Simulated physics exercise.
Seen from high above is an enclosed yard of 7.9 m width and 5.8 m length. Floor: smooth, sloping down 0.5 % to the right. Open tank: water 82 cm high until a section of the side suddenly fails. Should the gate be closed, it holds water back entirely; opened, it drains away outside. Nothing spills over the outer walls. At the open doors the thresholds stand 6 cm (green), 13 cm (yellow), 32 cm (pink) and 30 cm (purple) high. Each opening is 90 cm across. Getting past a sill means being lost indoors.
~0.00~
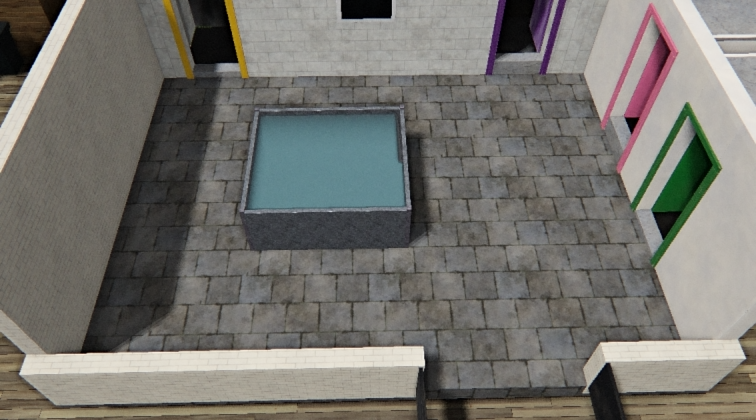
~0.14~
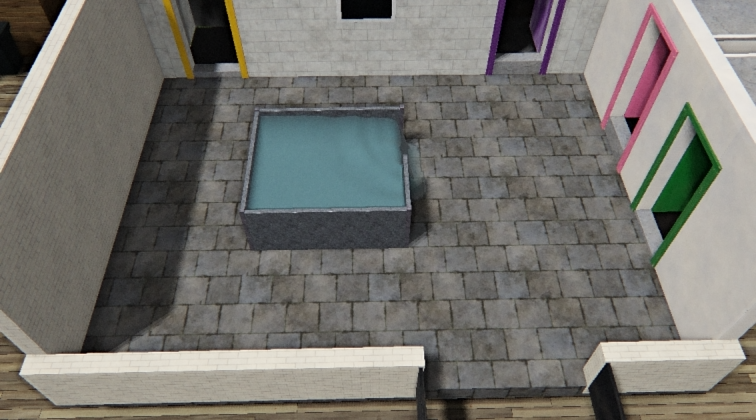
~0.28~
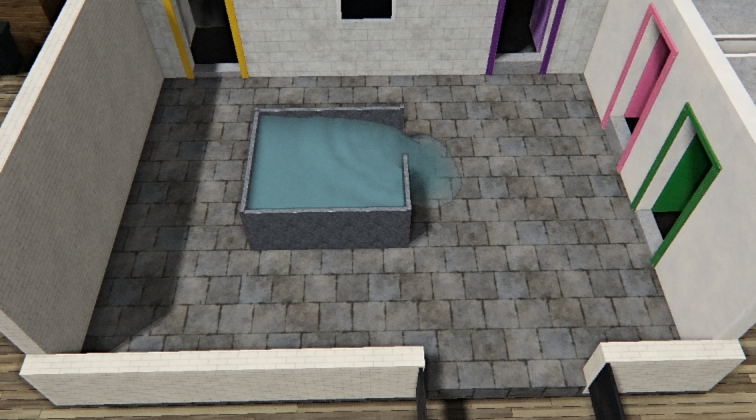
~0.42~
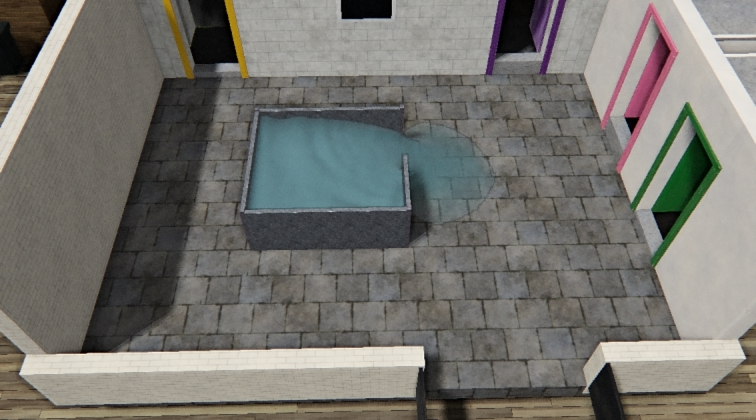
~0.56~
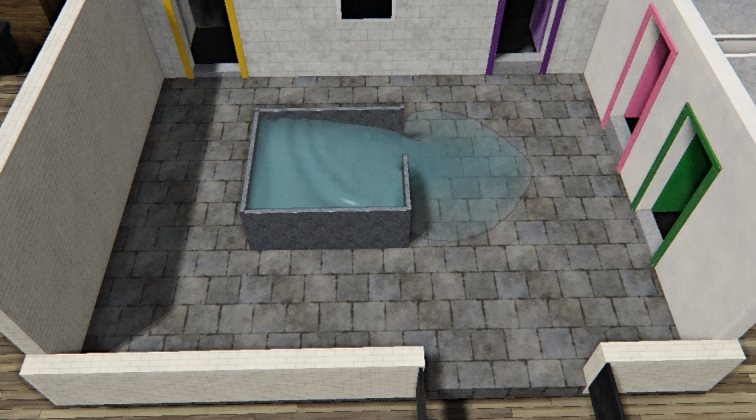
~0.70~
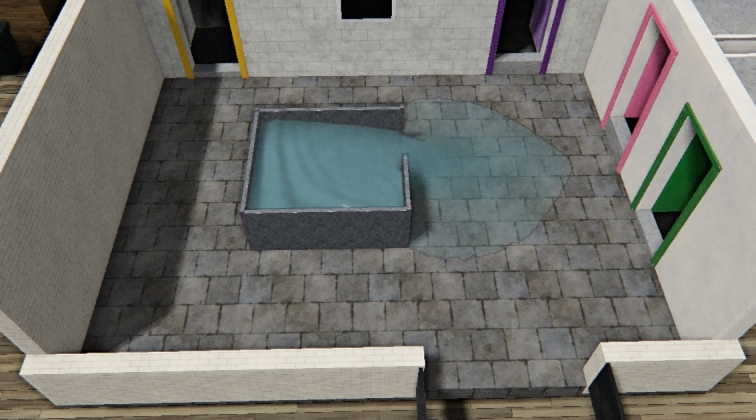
Water in a raised open tank starts pouring through a gap in its right side and spreads over the grey paving in a widening, thinning sheet, while ripples cross the tank inside a walled yard with coloured doorways.
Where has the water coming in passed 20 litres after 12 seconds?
At the end, at the green door the limit will be broken; at the yellow door the limit will hold; at the pink door the limit will hold; at the purple door the limit will hold.
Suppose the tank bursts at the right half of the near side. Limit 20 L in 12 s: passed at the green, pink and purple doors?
Then green would come out on the low side, pink on the low side and purple on the low side.
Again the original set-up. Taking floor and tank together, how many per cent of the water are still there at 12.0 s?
Near 80 in a hundred is still there.
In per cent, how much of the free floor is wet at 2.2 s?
Around 35 per cent.
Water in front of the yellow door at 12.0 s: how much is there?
Average: ~ 6.5 cm.
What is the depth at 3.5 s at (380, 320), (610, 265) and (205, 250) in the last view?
Depth readings in turn - 0, 6, 0 cm.
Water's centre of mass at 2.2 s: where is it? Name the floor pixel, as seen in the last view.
(419, 177).
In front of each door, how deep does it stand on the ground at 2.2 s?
Measured in centimetres, the green door gives 22, the yellow door 0, the pink door 35 and the purple door 18.
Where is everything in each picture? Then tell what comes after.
The first picture shows still water, 82 cm deep, in the open tank at (328, 160).
In the second picture, water pours out at (400, 157) and has run 0.6 m, to a hidden place; typically 10 cm deep outside, 82 cm at the open tank's back.
In the third picture, the front is at (455, 187), 0.9 m from the gap at (400, 159); 1.0 m2 of floor is under water; 82 cm left at the back of the open tank.
In the fourth picture, water pours out at (400, 161) and has run 1.4 m, to (489, 184); typically 9 cm deep outside, 82 cm at the open tank's back.
In the fifth picture, the front is at (525, 164), 2.1 m from the gap at (400, 160); 4.1 m2 of floor is under water; 78 cm left at the back of the open tank.
In the sixth picture, water pours out at (400, 160) and has run 2.7 m, to (564, 161); typically 5 cm deep outside, 69 cm at the open tank's back.
After 1.4 s water covers 30 % of the floor and is deepest (43 cm) near (412, 163); green door 12 cm at the sill, 2 L in, yellow door not reached, pink door 30 cm at the sill, 0 L in, purple door 8 cm at the sill, 0 L in.
After 2.2 s water covers 35 % of the floor and is deepest (50 cm) near (577, 76); green door 22 cm at the sill, 54 L in, yellow door not reached, pink door 35 cm at the sill, 0 L in, purple door 18 cm at the sill, 0 L in.
After 3.5 s water covers 40 % of the floor and is deepest (28 cm) near (679, 365); green door 16 cm at the sill, 142 L in, yellow door not reached, pink door 24 cm at the sill, 3 L in, purple door 23 cm at the sill, 2 L in.
After 7.0 s water covers 80 % of the floor and is deepest (22 cm) near (679, 365); green door 13 cm at the sill, 256 L in, yellow door 3 cm at the sill, 0 L in, pink door 13 cm at the sill, 4 L in, purple door 14 cm at the sill, 2 L in.
After 12.0 s water covers 100 % of the floor and is deepest (11 cm) near (662, 315); green door 9 cm at the sill, 338 L in, yellow door 7 cm at the sill, 0 L in, pink door 10 cm at the sill, 4 L in, purple door 8 cm at the sill, 2 L in.
